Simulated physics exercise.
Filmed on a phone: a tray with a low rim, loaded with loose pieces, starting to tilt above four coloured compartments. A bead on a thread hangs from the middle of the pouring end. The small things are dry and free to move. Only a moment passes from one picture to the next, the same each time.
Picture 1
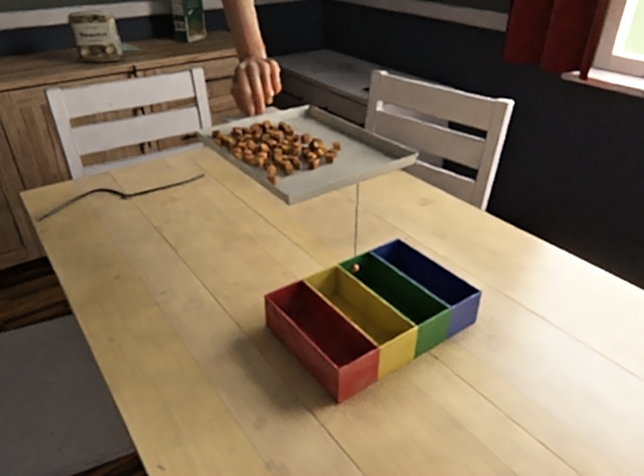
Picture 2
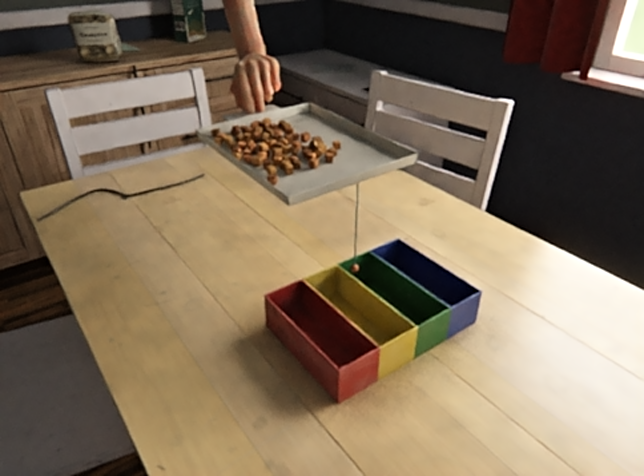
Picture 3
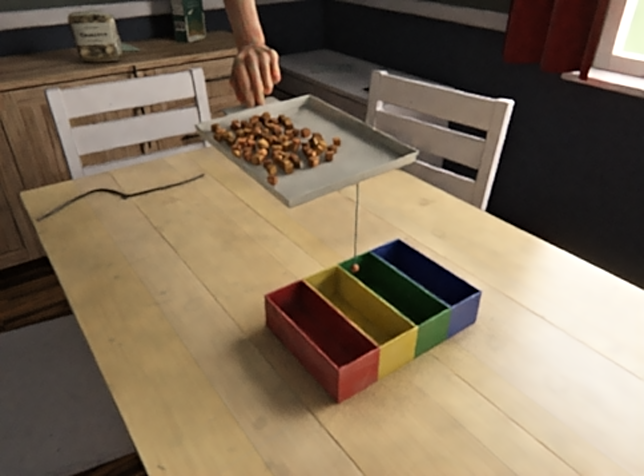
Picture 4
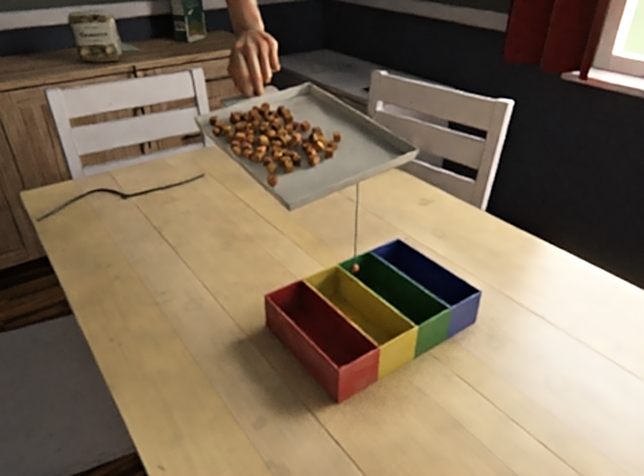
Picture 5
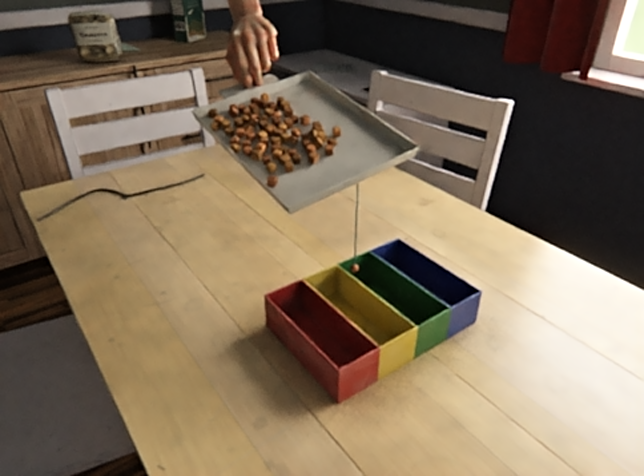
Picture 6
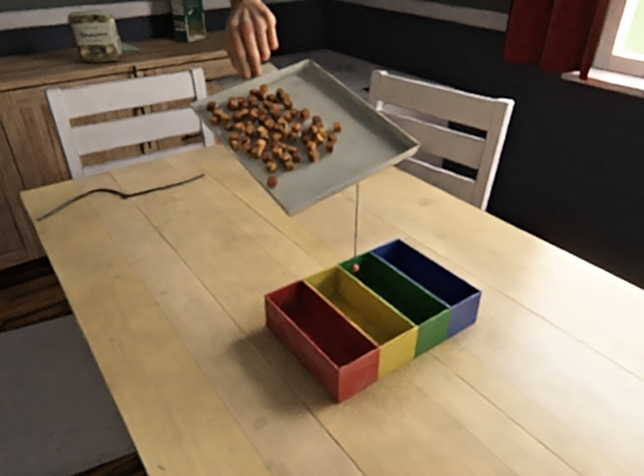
A grey low-rimmed tray of small brown pieces tilts slowly above a pale wooden table in a dining room, seen from above by a still camera. Below it sits a box with red, yellow, green and blue compartments from left to right, a bead hanging on a thread nearby. A hand at the tray's far edge moves slightly as the far side rises and the near left corner dips.
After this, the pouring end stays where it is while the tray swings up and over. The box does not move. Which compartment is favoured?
Fullest: The red cell.
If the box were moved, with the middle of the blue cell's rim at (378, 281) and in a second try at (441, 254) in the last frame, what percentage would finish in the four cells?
The first gives 100 %, the second 20 %.
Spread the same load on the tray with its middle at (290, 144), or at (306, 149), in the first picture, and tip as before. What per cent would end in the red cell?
Roughly 40 per cent, and 40 per cent.
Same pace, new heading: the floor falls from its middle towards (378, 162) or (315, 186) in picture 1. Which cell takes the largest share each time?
At the first place blue, at the second red.
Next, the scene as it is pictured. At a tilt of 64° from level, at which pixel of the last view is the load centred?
Roughly at (287, 169).
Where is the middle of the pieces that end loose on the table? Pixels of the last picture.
Close to (260, 366).
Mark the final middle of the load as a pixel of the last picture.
Around (306, 350).
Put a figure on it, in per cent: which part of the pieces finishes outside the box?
Some 50 per cent.
Just after the last frame, tray tipped steeply; every one on the tray.
A moment on, tray tipped past a quarter turn; every one on the tray.
Further on, tray tipped past a quarter turn; roughly a third in the red cell; about a tenth in the yellow cell; just a few in the green cell; roughly half falling or outside the box.
When it is over, tray tipped past a quarter turn; roughly a third in the red cell; about a tenth in the yellow cell; just a few in the green cell; not one in the blue cell; roughly half outside the box.
